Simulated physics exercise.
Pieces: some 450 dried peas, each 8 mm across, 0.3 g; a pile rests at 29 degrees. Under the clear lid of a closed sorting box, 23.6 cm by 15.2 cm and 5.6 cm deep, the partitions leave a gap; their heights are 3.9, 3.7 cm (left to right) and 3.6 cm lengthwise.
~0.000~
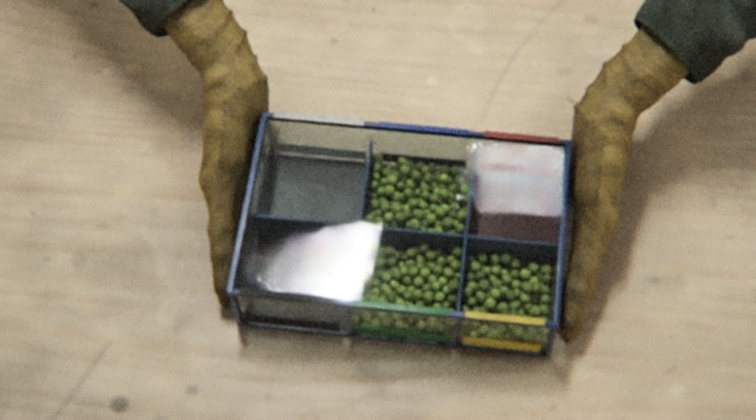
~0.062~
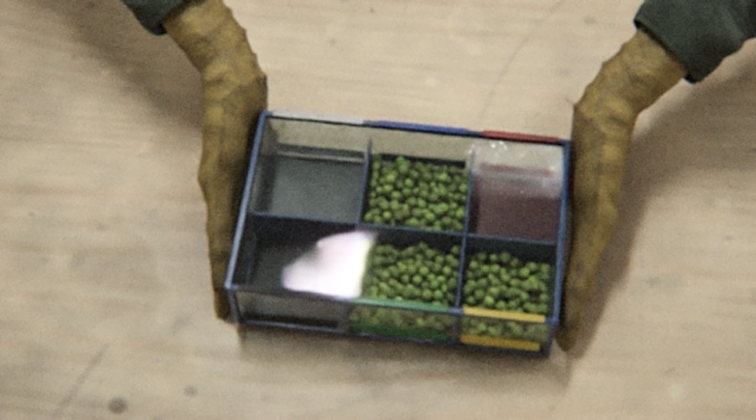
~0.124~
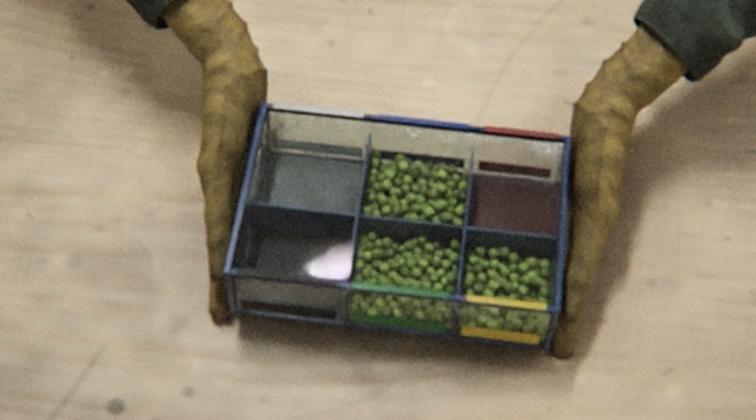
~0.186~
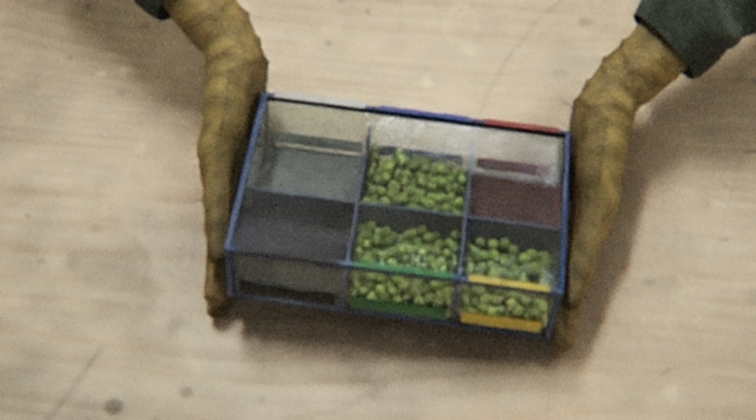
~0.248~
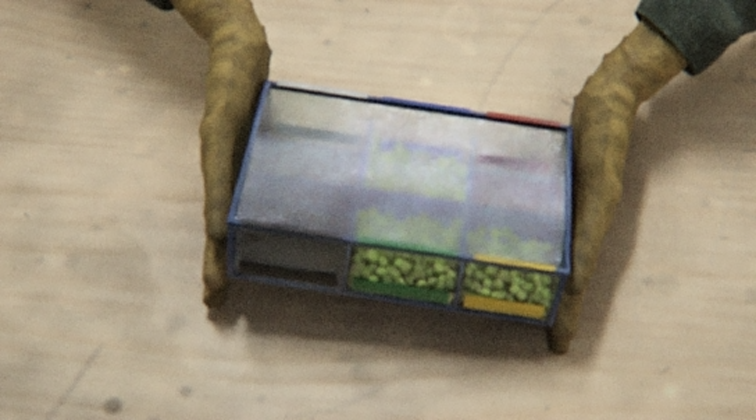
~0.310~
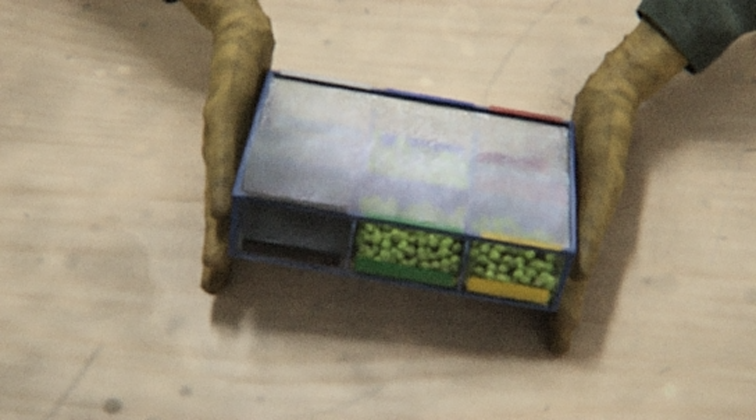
On a pale wooden surface with faint marks, seen from above by a still camera, two brown-gloved hands in dark green sleeves grip a clear-lidded, blue-edged box by its left and right sides. Green peas fill the top middle, bottom middle and bottom right of its six compartments, with coloured strips along the edges. The hands steadily tilt the box, showing more of its front side, as bright reflections shrink and vanish before a whitish glare veils the lid.
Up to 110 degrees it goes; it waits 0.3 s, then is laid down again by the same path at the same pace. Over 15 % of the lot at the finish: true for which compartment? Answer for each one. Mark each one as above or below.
Marked: Red above; blue above; green below; yellow below; white below; black below.
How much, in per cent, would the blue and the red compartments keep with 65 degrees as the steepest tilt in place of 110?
Then: Blue 40; red 5.
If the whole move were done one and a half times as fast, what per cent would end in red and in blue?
My answer: Red gets 40 %, while blue gets 55 %.
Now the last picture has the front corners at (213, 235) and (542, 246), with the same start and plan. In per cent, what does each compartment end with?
Red 10, blue 60, green 0, yellow 0, white 25, black 0.
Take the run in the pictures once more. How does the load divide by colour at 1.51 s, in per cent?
Red 35, blue 55, green 5, yellow 10, white 0, black 0.
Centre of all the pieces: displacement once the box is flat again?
Around 5.5 centimetres, start to finish.
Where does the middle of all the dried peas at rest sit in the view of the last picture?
Look around (458, 196) in the last picture.
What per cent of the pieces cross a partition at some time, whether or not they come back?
60 per cent or so.
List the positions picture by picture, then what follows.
The first frame shows box tilt 0 degrees, front corners at (233, 290) and (553, 323); blue 40 %, green 35 %, yellow 25 %.
The second frame shows box tilt 1 degrees, front corners at (231, 286) and (553, 320).
The third frame shows box tilt 6 degrees, front corners at (230, 270) and (555, 308), lowest corner right back.
The fourth frame shows box tilt 11 degrees, front corners at (230, 247) and (558, 291), lowest corner right back.
The fifth frame shows box tilt 17 degrees, front corners at (234, 221) and (563, 271), lowest corner right back.
The sixth frame shows box tilt 23 degrees, front corners at (239, 194) and (570, 251), lowest corner right back; blue 40 %, green 35 %, yellow 25 %. The box's pace is about 90 degrees a second.
After 1.51 s, tilt 110 degrees; red 35 %, blue 55 %, green 5 %, yellow 10 %.
After 2.31 s, tilt 54 degrees; red 40 %, blue 50 %, yellow 5 %.
Then, at 3.12 s, tilt 0 degrees; red 45 %, blue 50 %, yellow 5 %.
In the end, at 3.7 s, red 45 %, blue 50 %, green 0 %, yellow 5 %, white 0 %, black 0 %.
